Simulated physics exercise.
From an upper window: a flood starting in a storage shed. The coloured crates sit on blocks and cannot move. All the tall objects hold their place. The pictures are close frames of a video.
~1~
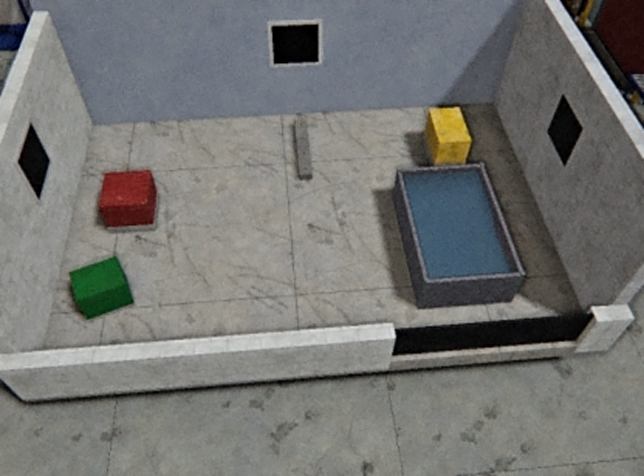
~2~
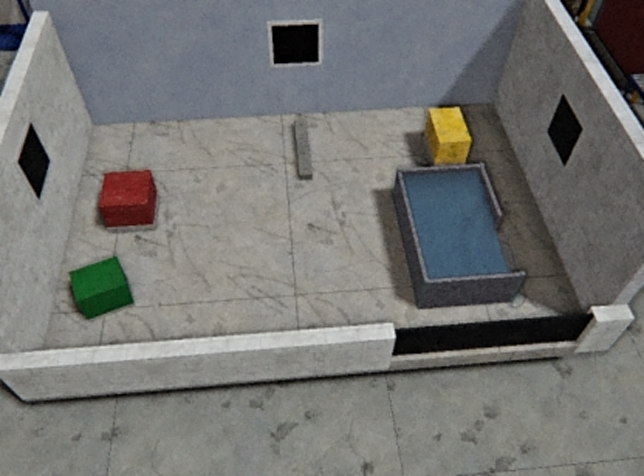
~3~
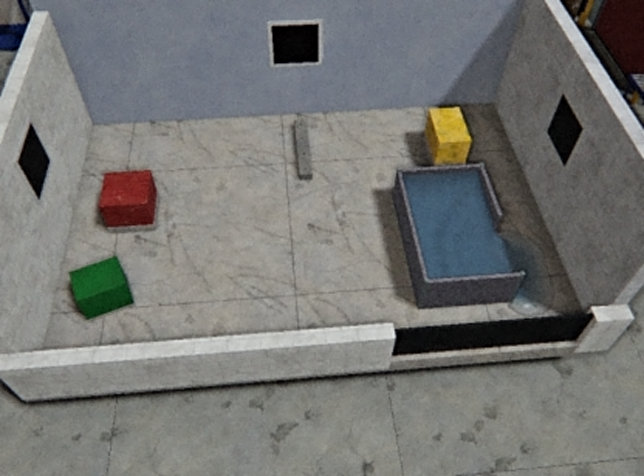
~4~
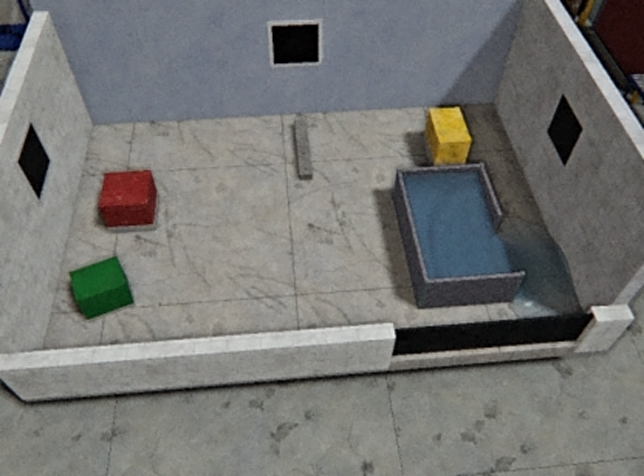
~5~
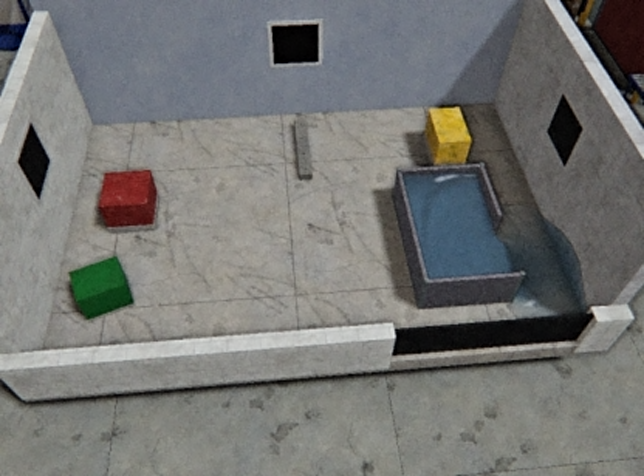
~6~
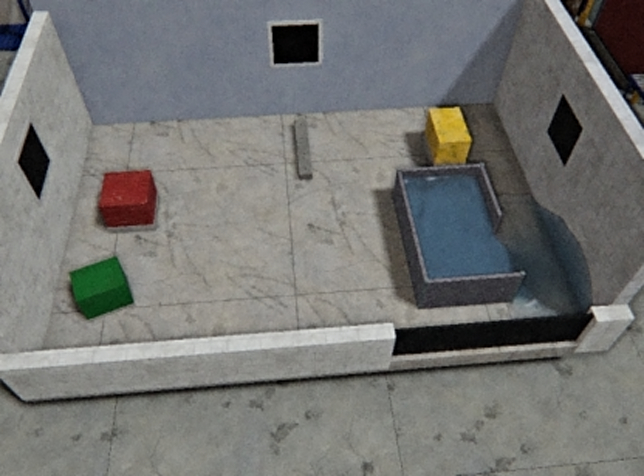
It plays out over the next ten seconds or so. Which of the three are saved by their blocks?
One by one: The red crate keeps dry; the green crate is soaked; the yellow crate keeps dry.
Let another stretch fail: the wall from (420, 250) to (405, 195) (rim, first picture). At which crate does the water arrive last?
It is the yellow one.
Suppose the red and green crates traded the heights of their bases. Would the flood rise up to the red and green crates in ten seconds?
In short: The red one ends up wet; the green one is safe.
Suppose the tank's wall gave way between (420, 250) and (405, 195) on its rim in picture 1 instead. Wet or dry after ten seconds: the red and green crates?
My reading: The red one is soaked; the green one ends up wet.
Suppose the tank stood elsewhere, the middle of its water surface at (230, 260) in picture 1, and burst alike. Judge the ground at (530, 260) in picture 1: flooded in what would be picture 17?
Verdict: Covered.
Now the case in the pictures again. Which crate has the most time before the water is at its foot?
Last comes the crate marked red.
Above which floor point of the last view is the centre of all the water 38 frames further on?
At about (390, 222).
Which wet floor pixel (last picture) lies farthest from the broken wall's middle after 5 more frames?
At about (507, 140).
A moment on, water covers 10 % of the floor; the red crate not reached, the green crate not reached, the yellow crate not reached.
Next, water covers 25 % of the floor; the red crate not reached, the green crate not reached, the yellow crate water round its plinth.
Then, water covers 45 % of the floor; the red crate not reached, the green crate water round its plinth, the yellow crate water round its plinth.
Later, water covers 75 % of the floor; the red crate water round its plinth, the green crate water round its plinth, the yellow crate water round its plinth.
In the end, water covers 95 % of the floor; the red crate stayed above the water, the green crate was topped, the yellow crate stayed above the water.
